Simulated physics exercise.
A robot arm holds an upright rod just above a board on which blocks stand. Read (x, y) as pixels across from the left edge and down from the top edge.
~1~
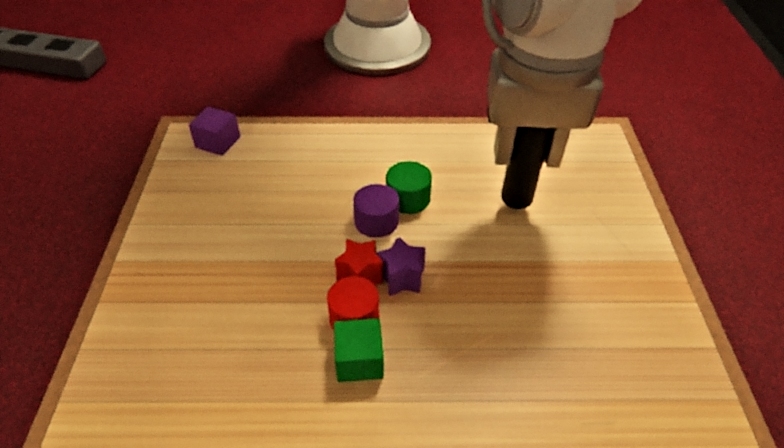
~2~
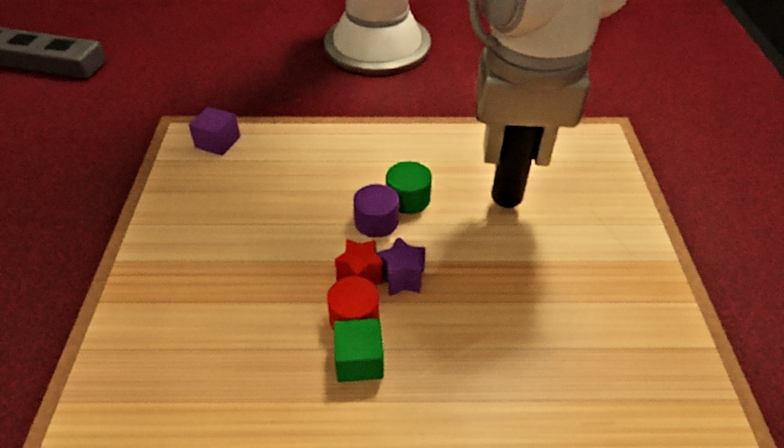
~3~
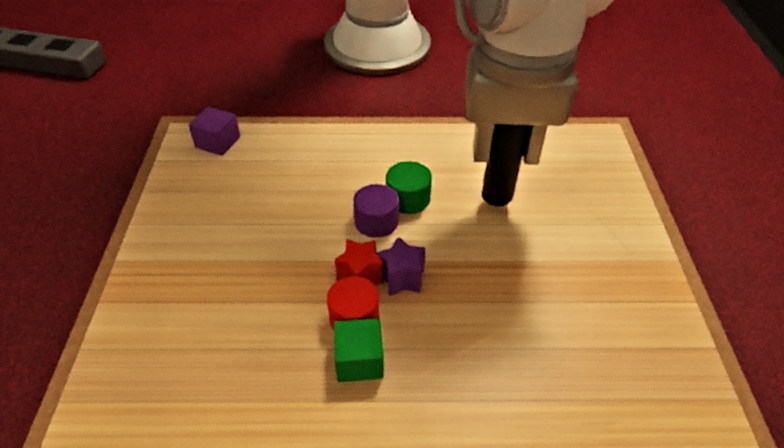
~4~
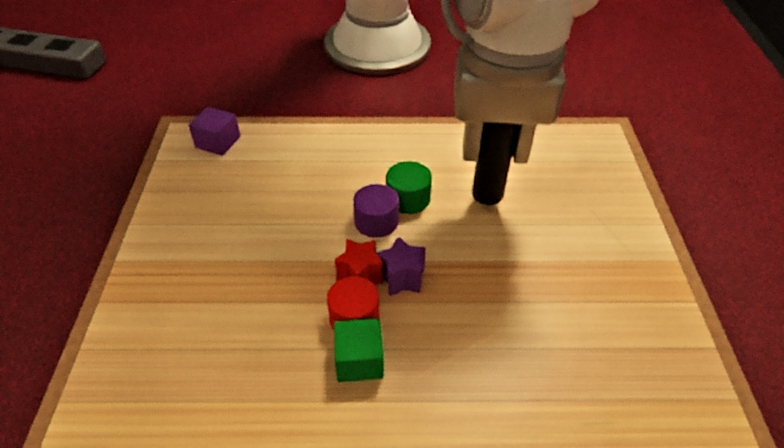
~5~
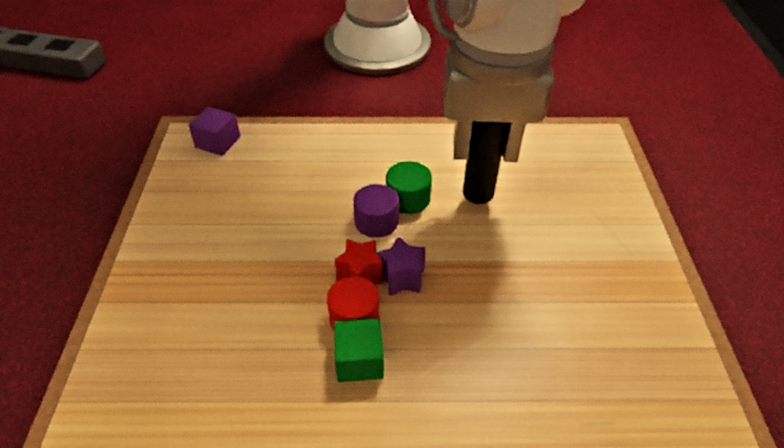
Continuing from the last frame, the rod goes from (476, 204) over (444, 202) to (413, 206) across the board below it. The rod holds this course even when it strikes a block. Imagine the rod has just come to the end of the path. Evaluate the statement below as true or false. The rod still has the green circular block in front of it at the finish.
The statement is true.
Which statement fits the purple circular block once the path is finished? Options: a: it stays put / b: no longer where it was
b (no longer where it was)
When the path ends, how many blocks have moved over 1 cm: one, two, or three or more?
The number will come to 2.
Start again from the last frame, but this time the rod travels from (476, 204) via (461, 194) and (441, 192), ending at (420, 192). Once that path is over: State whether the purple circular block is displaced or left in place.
Its place changes.
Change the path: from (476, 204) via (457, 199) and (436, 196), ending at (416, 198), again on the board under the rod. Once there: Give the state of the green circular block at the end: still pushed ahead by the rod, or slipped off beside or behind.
Most likely the green circular block stays ahead.
On the path given first. Halfway along, rod at (445, 192); nothing pushed yet.
At the end, rod at (414, 196); purple circular block at (361, 202); purple star unmoved; green circular block at (378, 171).
